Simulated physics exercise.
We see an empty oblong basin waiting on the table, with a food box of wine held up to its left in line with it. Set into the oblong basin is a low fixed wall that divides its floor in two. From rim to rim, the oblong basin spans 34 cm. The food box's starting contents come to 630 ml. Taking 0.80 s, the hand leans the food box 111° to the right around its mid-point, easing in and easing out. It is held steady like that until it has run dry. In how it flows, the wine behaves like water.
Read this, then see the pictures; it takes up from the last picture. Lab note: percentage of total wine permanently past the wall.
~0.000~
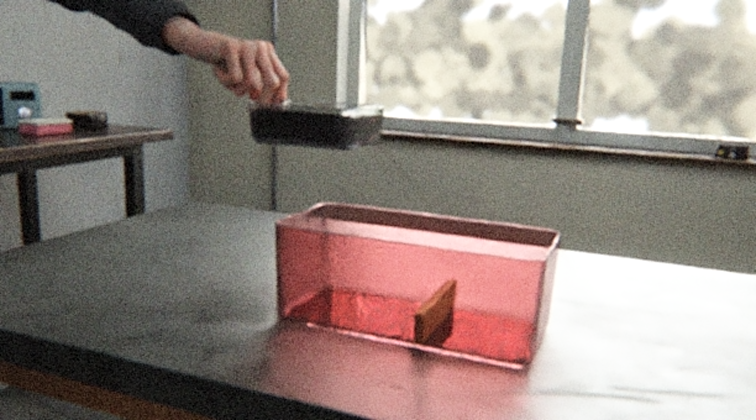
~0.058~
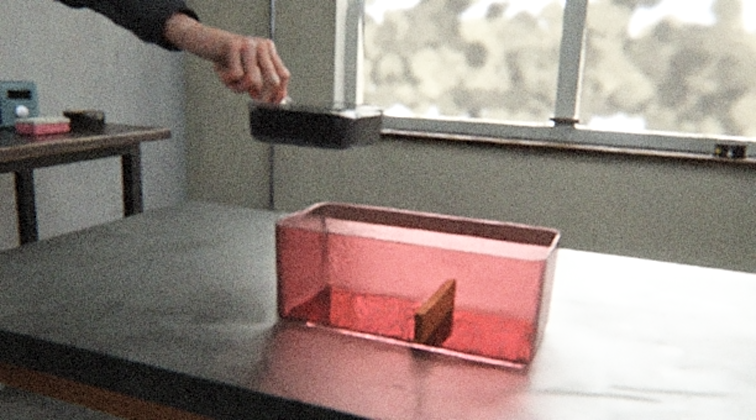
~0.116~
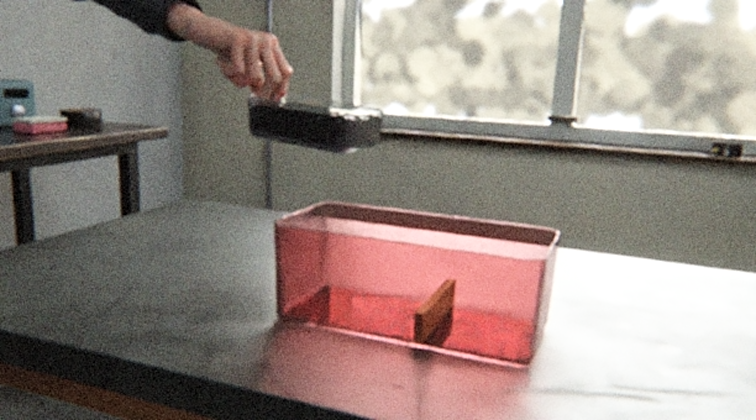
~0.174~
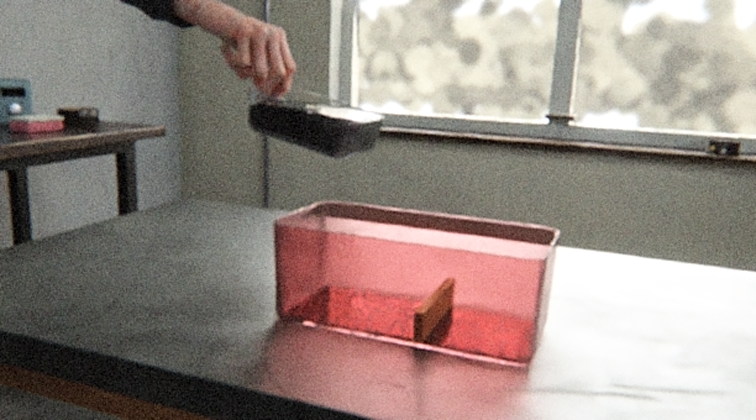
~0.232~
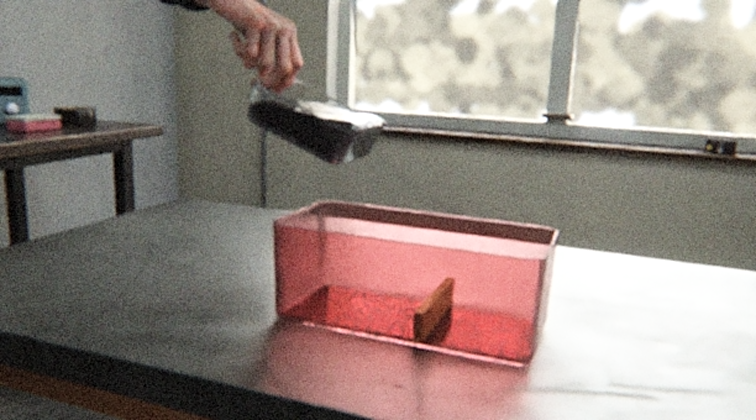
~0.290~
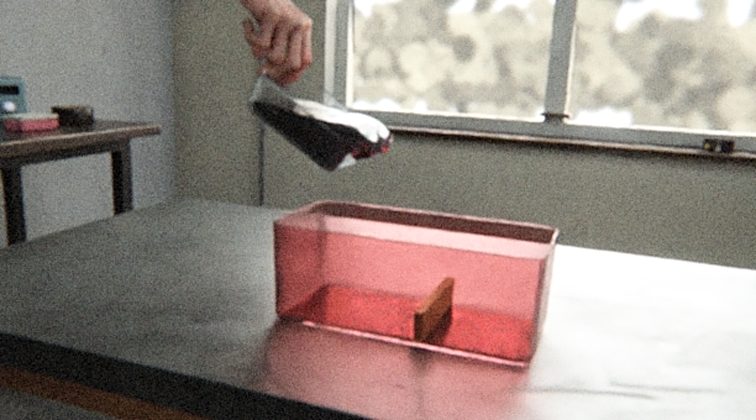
Approx. 8 %.
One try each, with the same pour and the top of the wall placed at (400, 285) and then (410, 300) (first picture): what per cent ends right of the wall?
One try each: Around 65 percent and then around 50 percent.
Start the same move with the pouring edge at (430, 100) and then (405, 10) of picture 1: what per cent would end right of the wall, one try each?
I'd expect close to 70 per cent and then close to 60 per cent.
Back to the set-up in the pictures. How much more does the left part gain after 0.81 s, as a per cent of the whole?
I'd say near 2 percent.
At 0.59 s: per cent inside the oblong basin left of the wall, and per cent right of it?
76 per cent left and 1 right, roughly.
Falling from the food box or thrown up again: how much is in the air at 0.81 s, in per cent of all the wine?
Something like 5 per cent of the total.
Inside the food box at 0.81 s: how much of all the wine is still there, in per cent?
Close to 0 percent of the whole amount.
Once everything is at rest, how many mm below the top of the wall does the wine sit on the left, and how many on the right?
Roughly 20 mm on the left side and roughly 36 mm on the right.
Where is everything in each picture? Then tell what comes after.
In the first picture, it leans 0°; its right rim is at (370, 110); the wine meets the walls at (272, 108) and (370, 115); the oblong basin's rim runs from (301, 214) to (553, 247); the wall's top is at (438, 296).
In the second picture, it leans 1°; its right rim is at (370, 111); the wine meets the walls at (272, 107) and (371, 115).
In the third picture, it leans 6°; its right rim is at (371, 115); the wine meets the walls at (272, 105) and (370, 117).
In the fourth picture, it leans 12°; its right rim is at (371, 122); the wine meets the walls at (272, 102) and (372, 118).
In the fifth picture, it leans 21°; its right rim is at (369, 131); the wine meets the walls at (272, 101) and (371, 124); 5 per cent is over the edge.
In the sixth picture, it leans 32°; its right rim is at (367, 142); the wine meets the walls at (272, 99) and (356, 124); 14 per cent is over the edge.
After 0.59 s the tilt is 94° and 4 per cent is still to pour, 76 is left of the wall and 1 right of it.
After 0.81 s the tilt is 111° and 0 per cent is still to pour, 87 is left of the wall and 6 right of it.
After 1.05 s the tilt is 111° and 0 per cent is still to pour, 89 is left of the wall and 8 right of it.
After 1.30 s the tilt is 111° and 0 per cent is still to pour, 89 is left of the wall and 8 right of it.
In the end 89 per cent lies left of the wall, 8 right of it and 4 outside.
